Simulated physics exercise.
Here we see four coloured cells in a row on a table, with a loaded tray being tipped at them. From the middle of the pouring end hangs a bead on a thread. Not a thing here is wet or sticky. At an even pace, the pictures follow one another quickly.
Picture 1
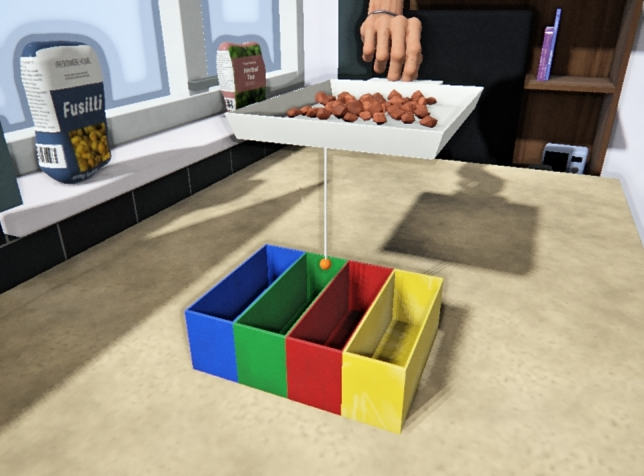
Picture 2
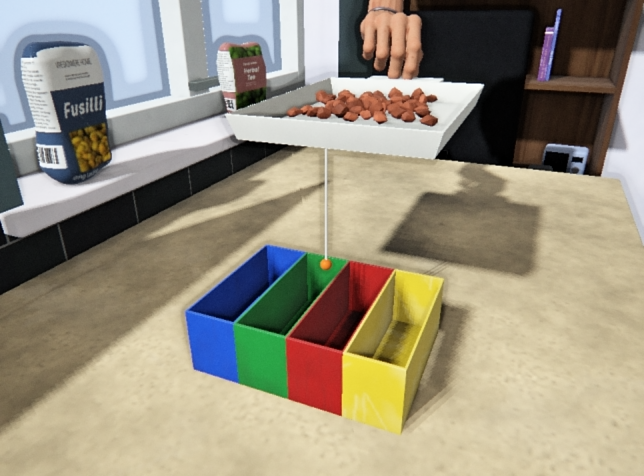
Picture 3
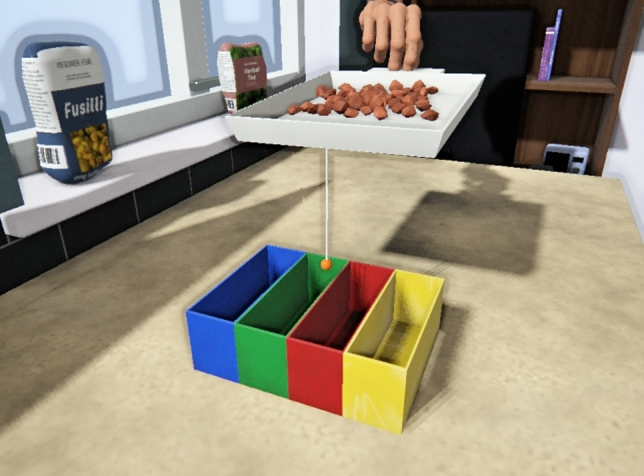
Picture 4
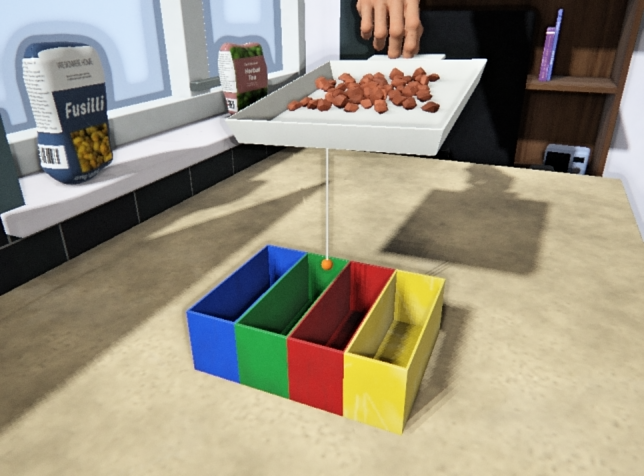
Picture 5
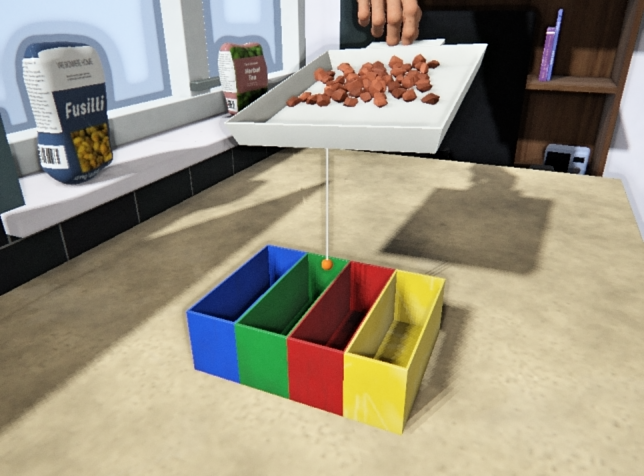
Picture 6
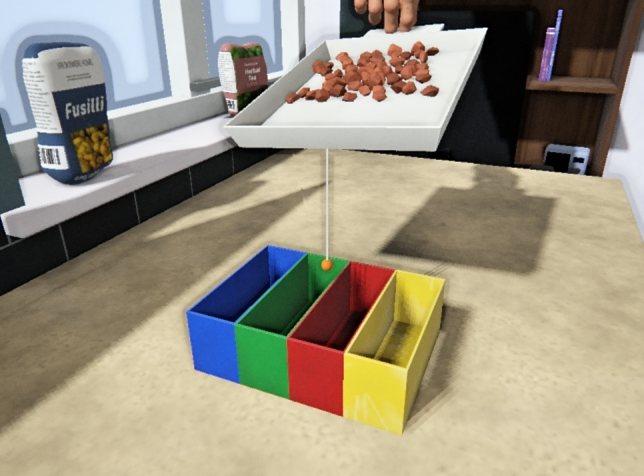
A hand raises the back of a white tray of reddish-brown bits above four coloured cells.
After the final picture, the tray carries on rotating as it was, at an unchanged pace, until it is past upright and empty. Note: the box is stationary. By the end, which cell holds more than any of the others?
That would be the blue one.
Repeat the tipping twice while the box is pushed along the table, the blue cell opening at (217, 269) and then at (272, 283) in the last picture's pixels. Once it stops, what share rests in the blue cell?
Some 30 percent in the first case, 30 percent in the second.
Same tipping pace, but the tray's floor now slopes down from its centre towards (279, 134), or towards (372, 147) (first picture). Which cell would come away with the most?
The first time it's the blue cell, the second time it's the yellow cell.
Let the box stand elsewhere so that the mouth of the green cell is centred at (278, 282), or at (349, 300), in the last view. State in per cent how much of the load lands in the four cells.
Estimates in order: 90 percent, 10 percent.
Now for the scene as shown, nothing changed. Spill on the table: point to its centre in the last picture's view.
Centre: Close to (172, 335).
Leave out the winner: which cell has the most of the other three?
That green cell.
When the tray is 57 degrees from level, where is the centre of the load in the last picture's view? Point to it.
I'd put it at about (273, 122).
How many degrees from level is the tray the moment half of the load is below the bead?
I'd say it is tilted about 95°.
Shortly afterwards, tray tipped steeply; all but a few on the tray; only a few falling or outside the box.
Next, tray tipped right over; near half on the tray; near a quarter in the blue cell; a little in the green cell; near a quarter falling or outside the box.
Some moments later, tray tipped past a quarter turn; near half in the blue cell; a little in the green cell; near a third falling or outside the box.
In the end, tray tipped past a quarter turn; near half in the blue cell; a little in the green cell; none at all in the yellow cell; none at all in the red cell; near a third outside the box.
